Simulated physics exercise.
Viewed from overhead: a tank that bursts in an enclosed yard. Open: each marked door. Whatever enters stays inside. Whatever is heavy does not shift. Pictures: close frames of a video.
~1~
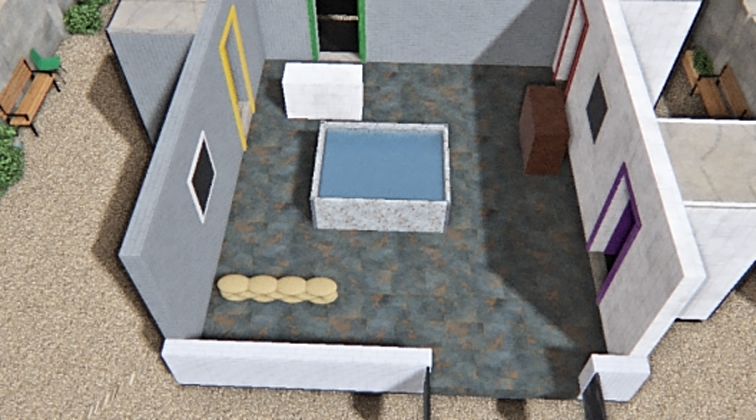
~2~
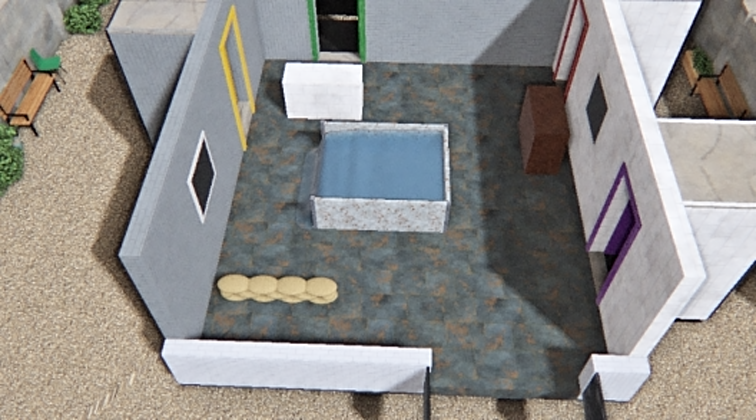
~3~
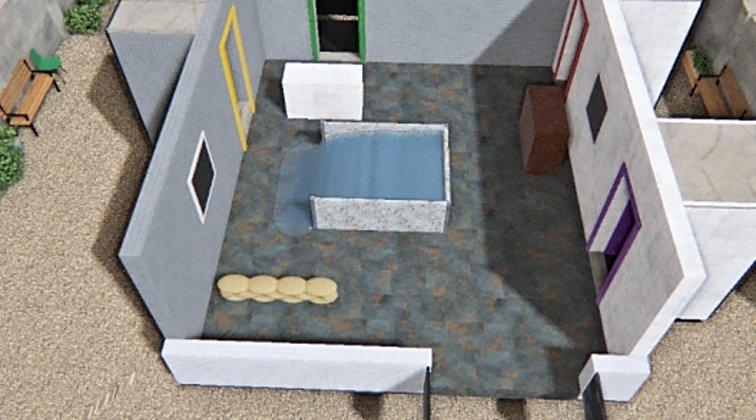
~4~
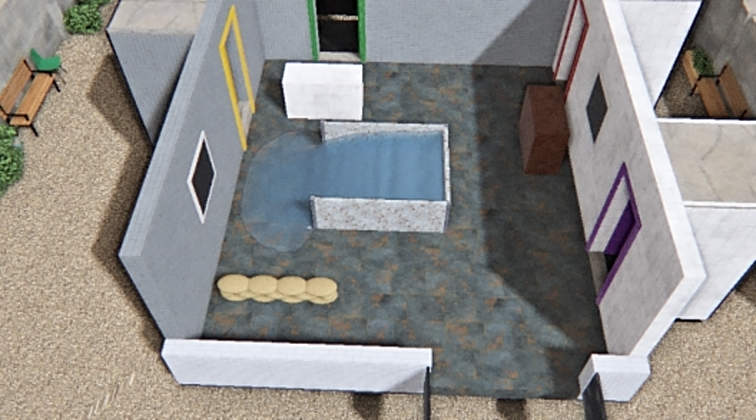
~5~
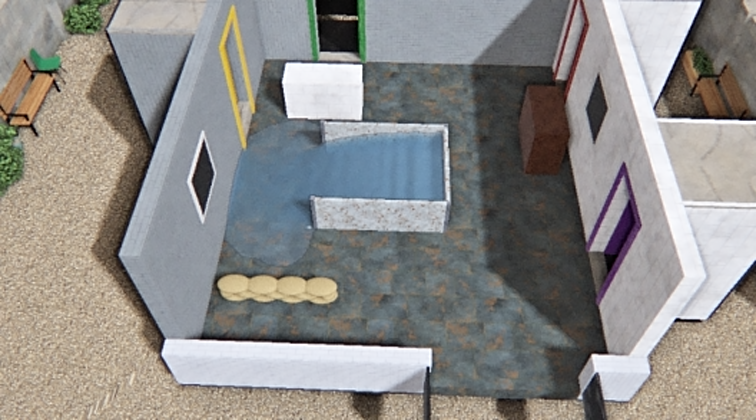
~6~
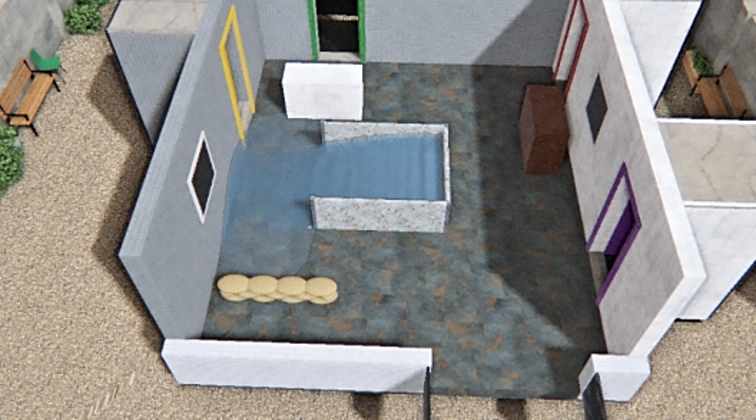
Water pours from the left side of a tank and spreads across the yard floor.
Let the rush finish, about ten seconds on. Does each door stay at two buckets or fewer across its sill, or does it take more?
As I see it, the yellow door does not exceed two buckets; the purple door exceeds two buckets; the green door exceeds two buckets; the red door exceeds two buckets.
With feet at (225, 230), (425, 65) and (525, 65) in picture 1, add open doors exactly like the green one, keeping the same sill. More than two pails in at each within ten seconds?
Taking the new doors in the order given: The first tops it, the second comes up short, the third tops it.
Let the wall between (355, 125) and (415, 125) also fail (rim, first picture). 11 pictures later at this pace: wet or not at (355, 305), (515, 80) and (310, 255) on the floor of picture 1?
Taking the points in order: Unwetted, swamped and unwetted.
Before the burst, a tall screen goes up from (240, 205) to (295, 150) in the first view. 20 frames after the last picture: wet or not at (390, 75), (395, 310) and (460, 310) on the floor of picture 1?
Results in sequence: Bone-dry / swamped / swamped.
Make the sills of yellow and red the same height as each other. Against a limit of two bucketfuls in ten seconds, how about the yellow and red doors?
Put simply, the yellow door admits more; the red door admits less.
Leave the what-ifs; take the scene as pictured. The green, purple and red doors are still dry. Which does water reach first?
I'd say it's the green-painted one.
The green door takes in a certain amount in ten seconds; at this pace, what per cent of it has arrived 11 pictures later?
Estimate: Some 0 per cent.
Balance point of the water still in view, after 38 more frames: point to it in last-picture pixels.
About (389, 184).
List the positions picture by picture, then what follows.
The first picture shows still water in the open tank at (382, 164).
In the second picture, the front is at a hidden place, out from the gap at (322, 178).
In the third picture, water pours out at (322, 180) and has run to (306, 144).
In the fourth picture, water pours out at (322, 181) and has run to (272, 143).
In the fifth picture, water pours out at (322, 182) and has run to (226, 234).
In the sixth picture, the front is at (251, 123), out from the gap at (322, 182).
A moment on, water covers 15 % of the floor; the yellow door wet at the sill, nothing in, the purple door not reached, the green door not reached, the red door not reached.
Next, water covers 25 % of the floor; the yellow door wet at the sill, nothing in, the purple door not reached, the green door wet at the sill, nothing in, the red door not reached.
Then, water covers 60 % of the floor; the yellow door wet at the sill, nothing in, the purple door not reached, the green door over two buckets in, the red door not reached.
Later, water covers 95 % of the floor; the yellow door wet at the sill, nothing in, the purple door far over two buckets in, the green door over two buckets in, the red door over two buckets in.
In the end, water covers 95 % of the floor; the yellow door wet at the sill, nothing in, the purple door far over two buckets in, the green door over two buckets in, the red door far over two buckets in.
